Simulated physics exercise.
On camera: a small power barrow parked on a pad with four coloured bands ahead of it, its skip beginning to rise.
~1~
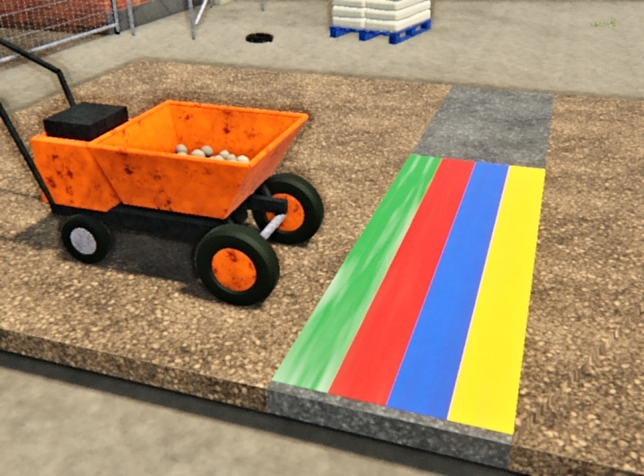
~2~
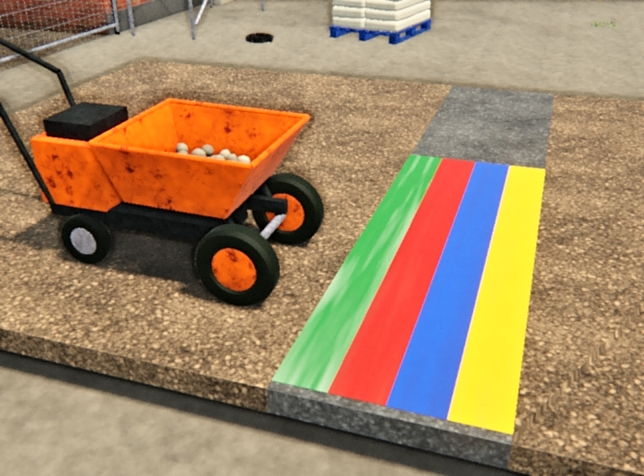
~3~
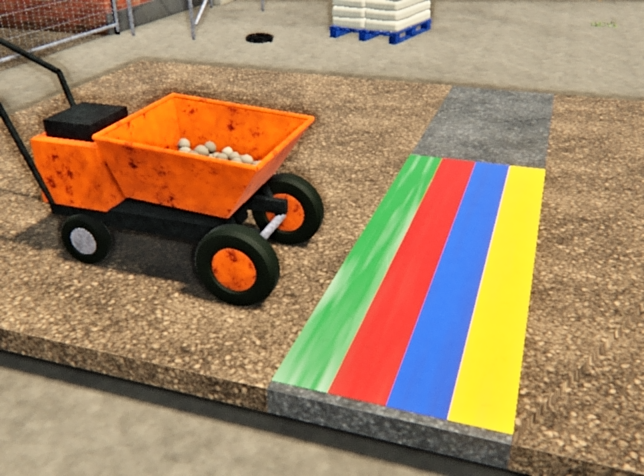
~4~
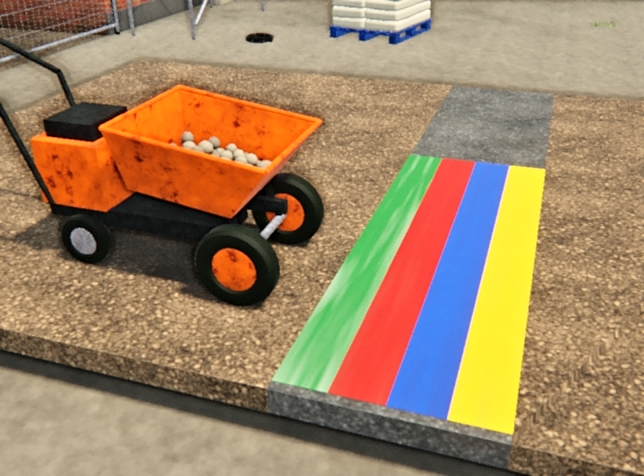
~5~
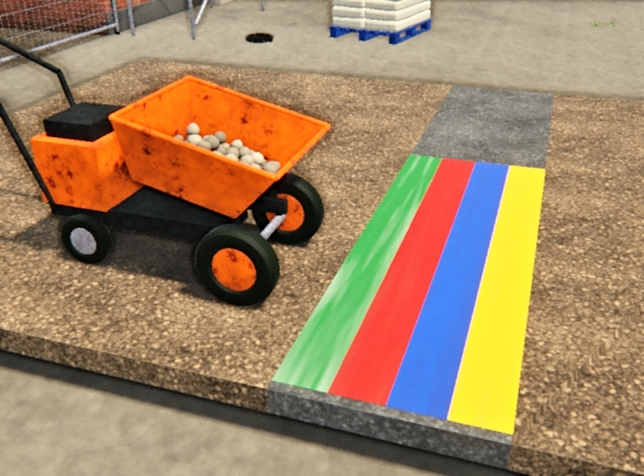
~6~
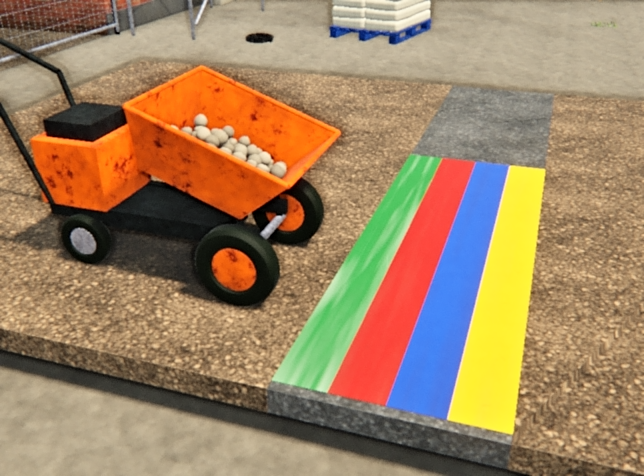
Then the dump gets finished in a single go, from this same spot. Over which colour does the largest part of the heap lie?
Over the red one.
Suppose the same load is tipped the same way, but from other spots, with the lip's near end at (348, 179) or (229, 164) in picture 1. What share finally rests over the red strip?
Some 0 in a hundred, then some 40 in a hundred.
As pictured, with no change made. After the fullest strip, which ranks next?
The next spot goes to the strip in green.
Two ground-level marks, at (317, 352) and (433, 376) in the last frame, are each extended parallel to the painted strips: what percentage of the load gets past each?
Close to 100 and 10 per cent respectively.
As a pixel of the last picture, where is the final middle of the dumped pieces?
Somewhere close to (397, 288) in the last picture.
Soon after the last picture, skip tipped steeply; all in the skip.
A little later, skip tipped right over; nearly all in the skip; a stray few over the red strip.
Later still, skip tipped right over; about a third in the skip; a small part over the green strip; about half over the red strip; a small part over the blue strip; a stray few over the yellow strip.
By the end, skip tipped right over; about a quarter over the green strip; about half over the red strip; about a quarter over the blue strip; a stray few over the yellow strip.
